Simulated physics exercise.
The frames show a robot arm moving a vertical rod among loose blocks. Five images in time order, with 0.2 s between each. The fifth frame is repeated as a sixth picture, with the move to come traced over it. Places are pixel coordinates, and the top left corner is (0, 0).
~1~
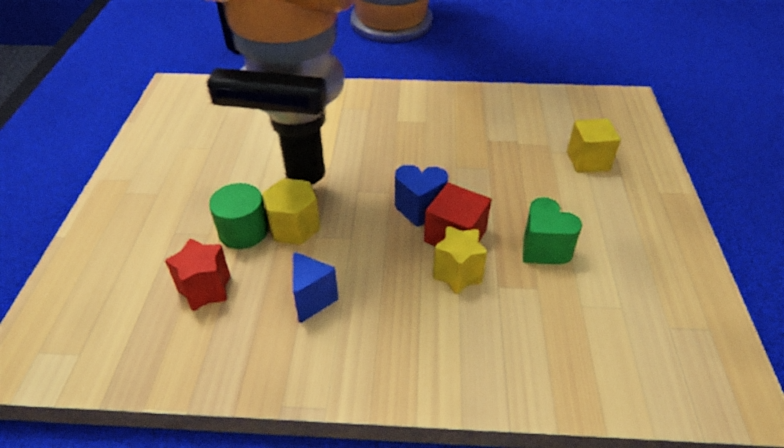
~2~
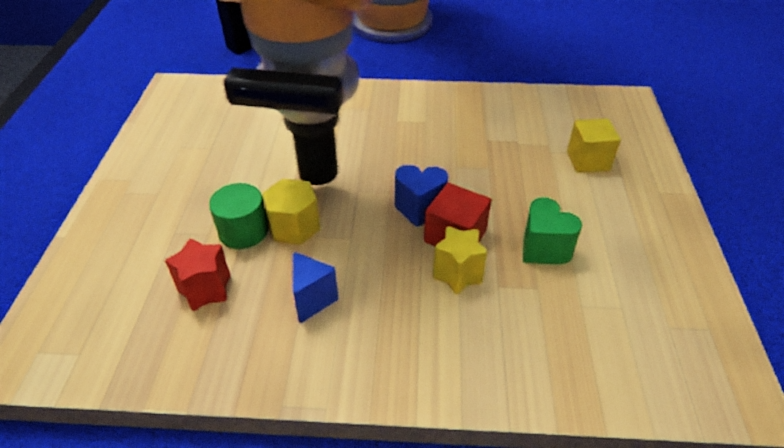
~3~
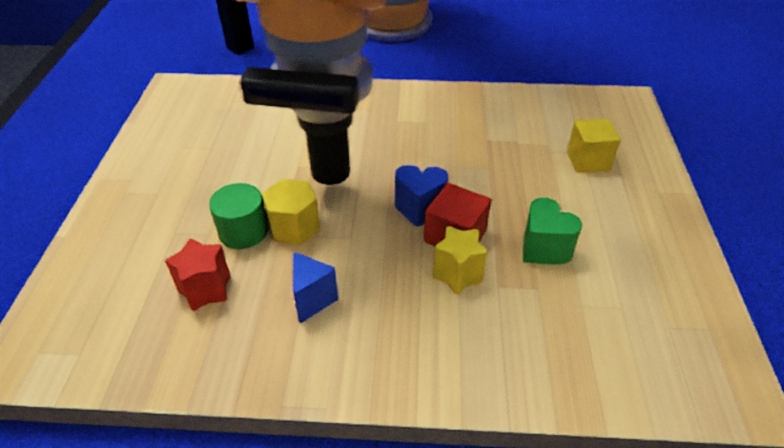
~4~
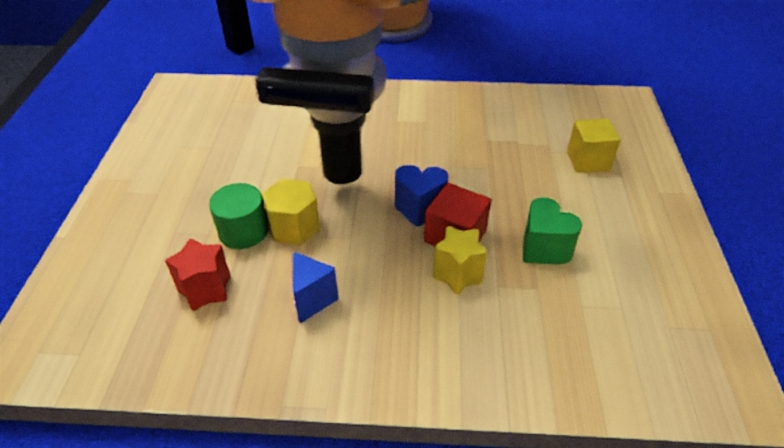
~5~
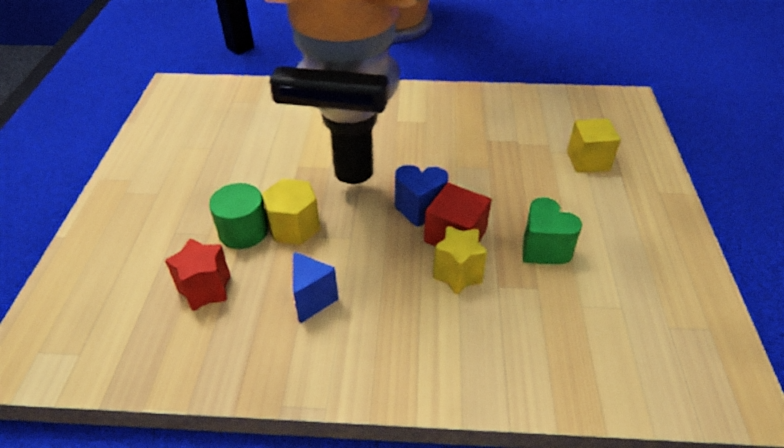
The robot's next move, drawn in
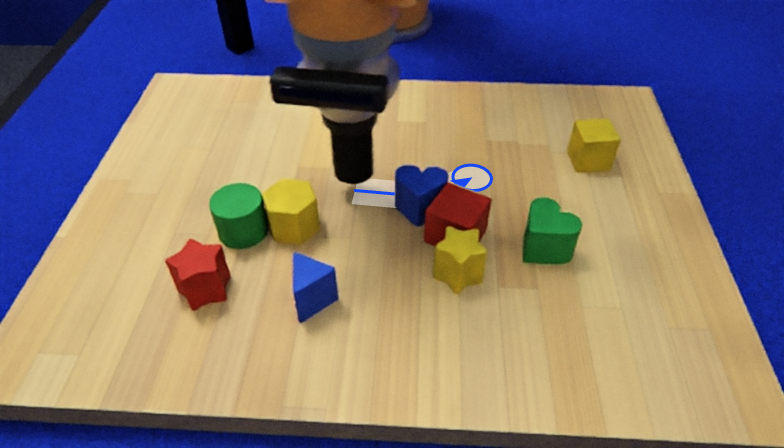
In the video, a robot arm holding a vertical black rod moves it steadily to the right above a wooden board, from behind the yellow hexagonal block toward the blue heart, while the scattered colored blocks stay still.
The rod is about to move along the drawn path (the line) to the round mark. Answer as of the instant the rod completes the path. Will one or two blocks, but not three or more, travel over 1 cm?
Yes, that is what happens.
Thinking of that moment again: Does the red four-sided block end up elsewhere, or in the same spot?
Its place changes.
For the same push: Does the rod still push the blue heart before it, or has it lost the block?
It lies beside or behind the rod.
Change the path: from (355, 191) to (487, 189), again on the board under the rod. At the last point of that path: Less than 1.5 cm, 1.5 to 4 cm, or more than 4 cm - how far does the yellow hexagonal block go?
It ends under 1.5 cm away.
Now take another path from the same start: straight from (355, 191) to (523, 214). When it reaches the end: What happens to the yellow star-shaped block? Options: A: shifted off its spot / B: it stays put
My pick is A.
The line goes from (355, 191) via (397, 194) and (438, 192), ending at (472, 178).
On the path given first. One third of the way, rod (398, 175); blue heart (442, 179); red four-sided block (467, 206), turned 20° clockwise.
Two thirds of the way, rod (440, 173); blue heart (479, 183), turned 25° clockwise; red four-sided block (489, 214), turned 45° clockwise; yellow star-shaped block (465, 248), turned 20° clockwise.
At the end, rod (474, 158); yellow hexagonal block unmoved; blue heart (491, 180), turned 50° clockwise; red four-sided block (491, 215), turned 50° clockwise; yellow star-shaped block (465, 248), turned 20° clockwise.
